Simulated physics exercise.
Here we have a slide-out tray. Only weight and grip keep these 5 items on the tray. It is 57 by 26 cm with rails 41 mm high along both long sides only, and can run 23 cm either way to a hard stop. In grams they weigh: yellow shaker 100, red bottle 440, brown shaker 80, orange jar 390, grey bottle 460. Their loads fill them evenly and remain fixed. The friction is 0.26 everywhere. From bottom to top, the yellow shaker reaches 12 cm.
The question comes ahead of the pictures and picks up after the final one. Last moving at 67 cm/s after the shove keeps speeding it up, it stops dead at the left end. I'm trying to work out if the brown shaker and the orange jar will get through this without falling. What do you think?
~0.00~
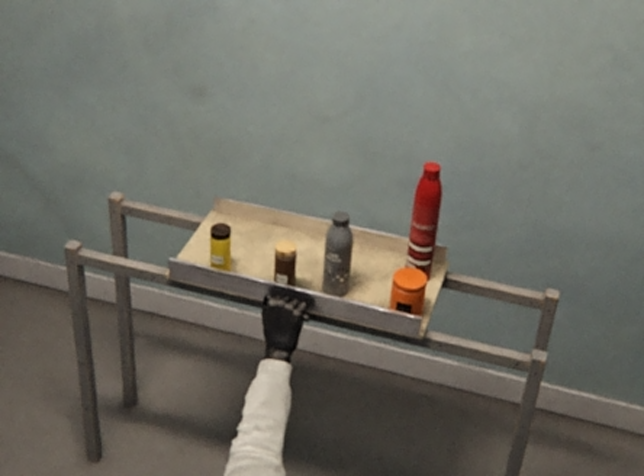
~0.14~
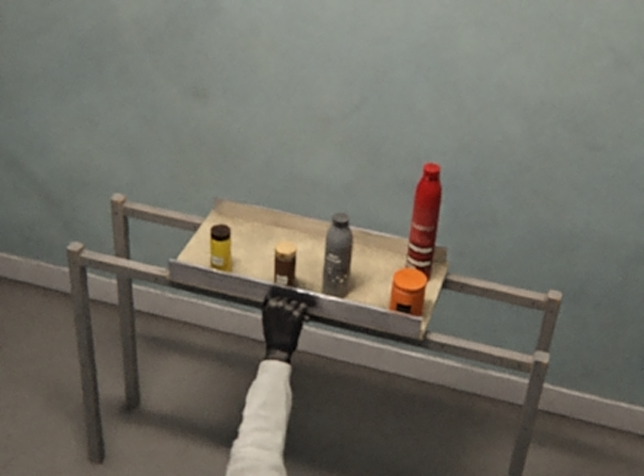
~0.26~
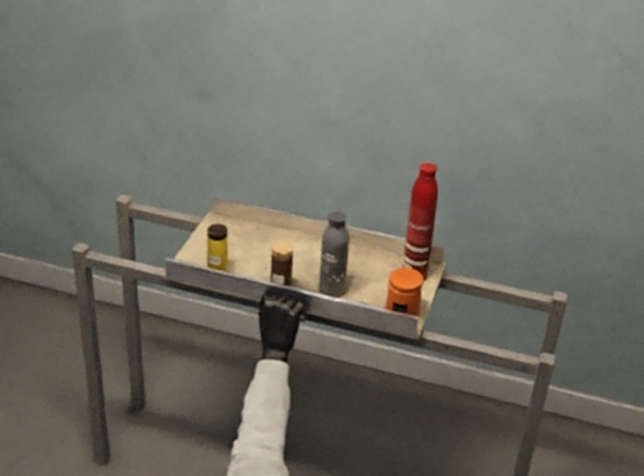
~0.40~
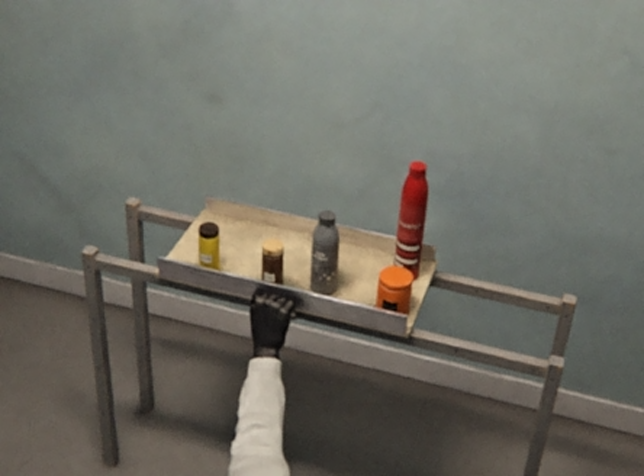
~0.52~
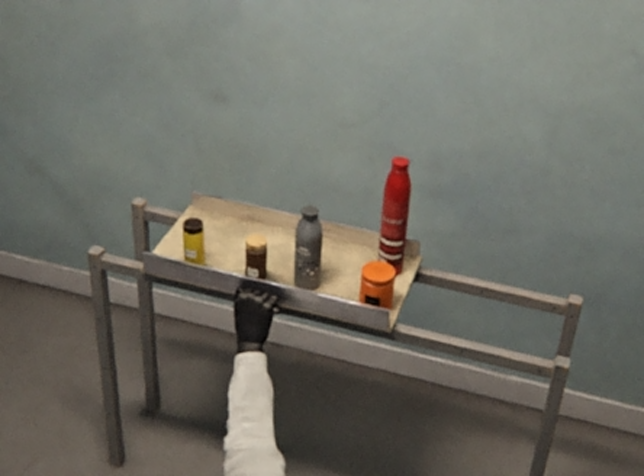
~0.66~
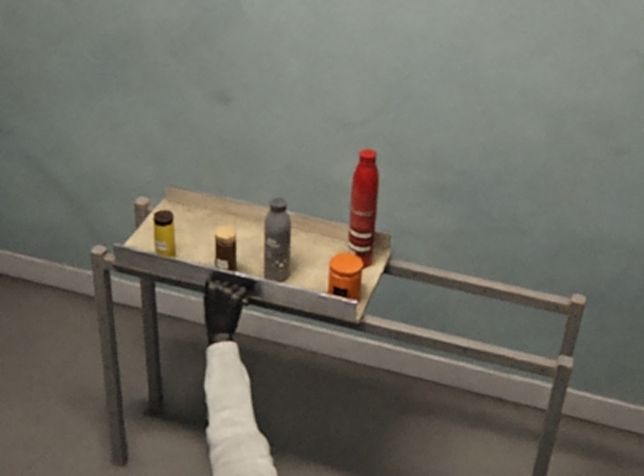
As I see it, the brown shaker does not fall, the orange jar does not fall.
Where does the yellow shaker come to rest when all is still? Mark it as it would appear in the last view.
Close to pixel (119, 226) in the final view.
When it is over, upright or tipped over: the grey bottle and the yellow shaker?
In the last frame the grey bottle remains up and the yellow shaker remains up.
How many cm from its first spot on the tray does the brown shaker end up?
About 8 cm.
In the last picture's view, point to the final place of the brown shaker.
At about (178, 243).
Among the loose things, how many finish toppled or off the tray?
1.
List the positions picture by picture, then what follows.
In the first frame, tray midway; brown shaker (285, 269); orange jar (408, 295).
In the second frame, tray moved 1 cm left; grey bottle (338, 255); yellow shaker (221, 251).
In the third frame, tray moved 2 cm left; red bottle (421, 223); grey bottle (335, 254).
In the fourth frame, tray moved 7 cm left; yellow shaker (209, 249); red bottle (412, 222).
In the fifth frame, tray moved 12 cm left; grey bottle (309, 248); yellow shaker (194, 244).
In the sixth frame, tray moved 19 cm left; brown shaker (226, 254); orange jar (345, 280).
After 0.76 s, tray moved 23 cm left; brown shaker slid 3 cm near (200, 248); orange jar slid 3 cm near (318, 274); red bottle slid 3 cm.
After 0.86 s, tray moved 23 cm left; brown shaker slid 7 cm near (184, 244); orange jar slid 7 cm near (301, 270); red bottle leaning 9°.
After 1.16 s, tray moved 23 cm left; orange jar slid 8 cm near (295, 268); brown shaker slid 8 cm near (178, 243); red bottle leaning 71°.
At rest (1.6 s), tipped over on the tray, red bottle; not toppled but over 5 cm from the start, yellow shaker, brown shaker, orange jar and grey bottle. In the last view, brown shaker near (178, 243), orange jar near (295, 268).
